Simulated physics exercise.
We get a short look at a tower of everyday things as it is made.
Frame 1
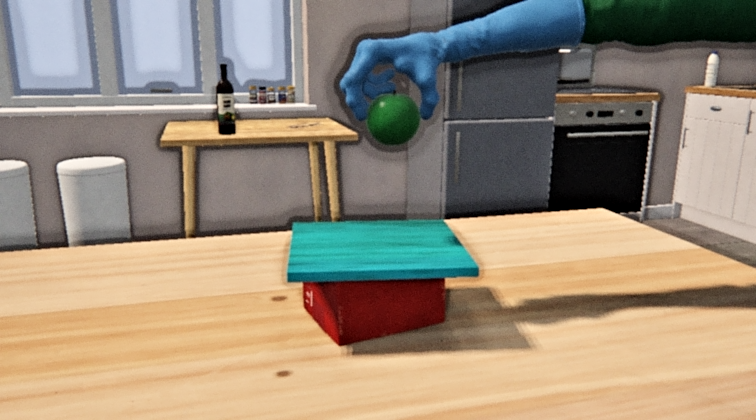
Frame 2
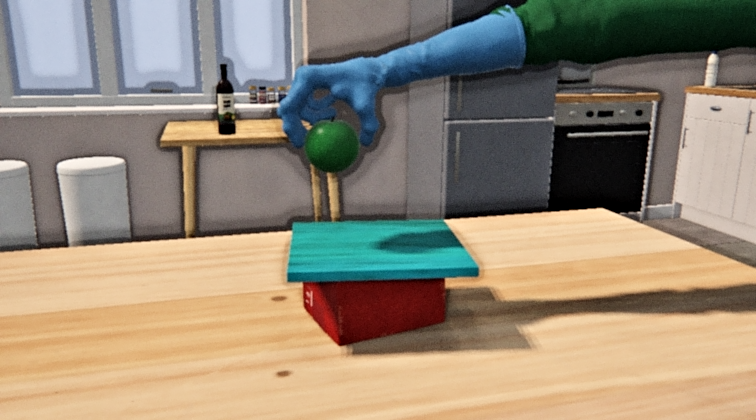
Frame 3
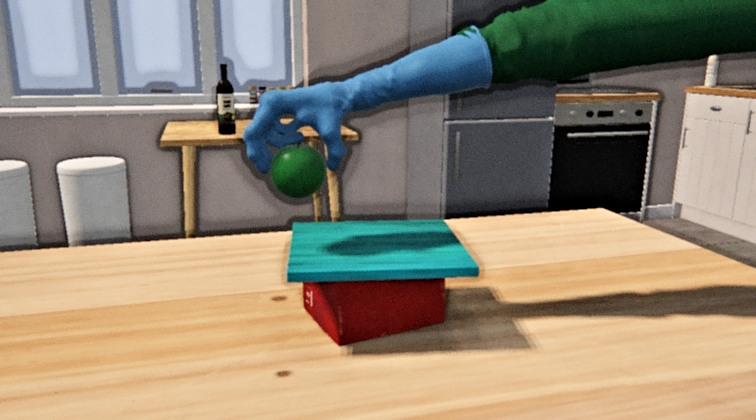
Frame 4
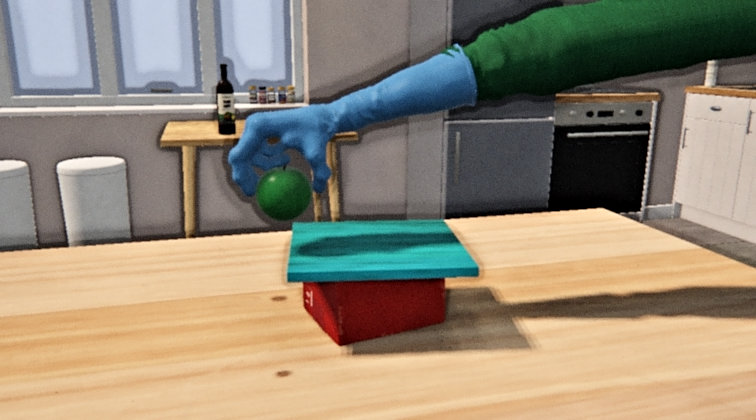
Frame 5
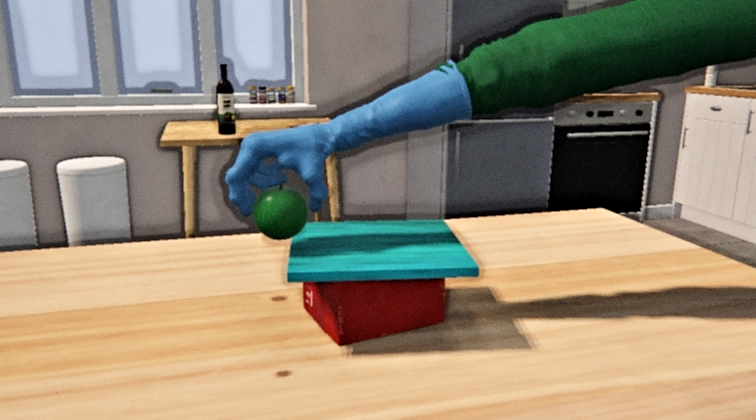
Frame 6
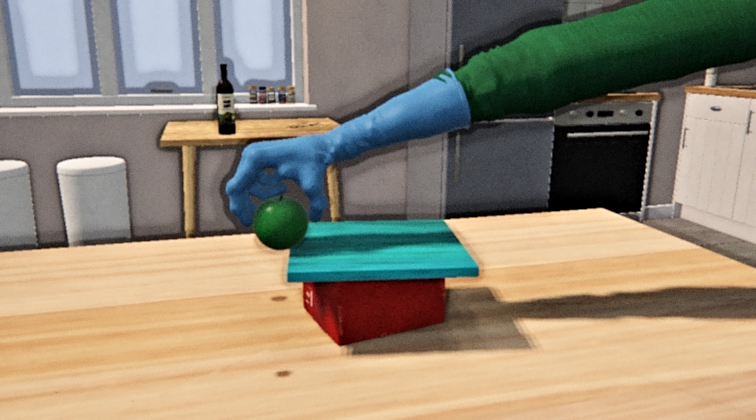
The clip opens with a blue-gloved hand holding a green apple above a flat teal board resting on a red box on a wooden table. The hand moves left and downward, slowing as it lowers the apple to the board's far left corner, where it sets it down, still gripping it.
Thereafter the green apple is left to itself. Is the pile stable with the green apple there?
It doesn't stay intact.
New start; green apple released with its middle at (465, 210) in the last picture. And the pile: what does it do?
Next, the heap comes down.
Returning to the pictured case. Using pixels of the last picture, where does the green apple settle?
It finishes at about (244, 305).
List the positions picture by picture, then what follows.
In the first picture, still above its spot; green apple (393, 119); red box (372, 284).
In the second picture, still above its spot; green apple (332, 145); red box (372, 284).
In the third picture, still above its spot; green apple (298, 171); red box (372, 284).
In the fourth picture, still above its spot; green apple (284, 193); red box (372, 284).
In the fifth picture, still above its spot; green apple (280, 212); red box (372, 284).
In the sixth picture, set down, still held; green apple (281, 223); red box (372, 284).
Then, 0.30 s past the last view, things are still on the move.
Then, 0.40 s past the last view, green apple now fallen.
Then, 0.50 s past the last view, things are still on the move.
Finally, fallen, green apple; the other 2 still in place. Final places as the last picture's camera would see them, green apple near (244, 305). The pile comes apart.
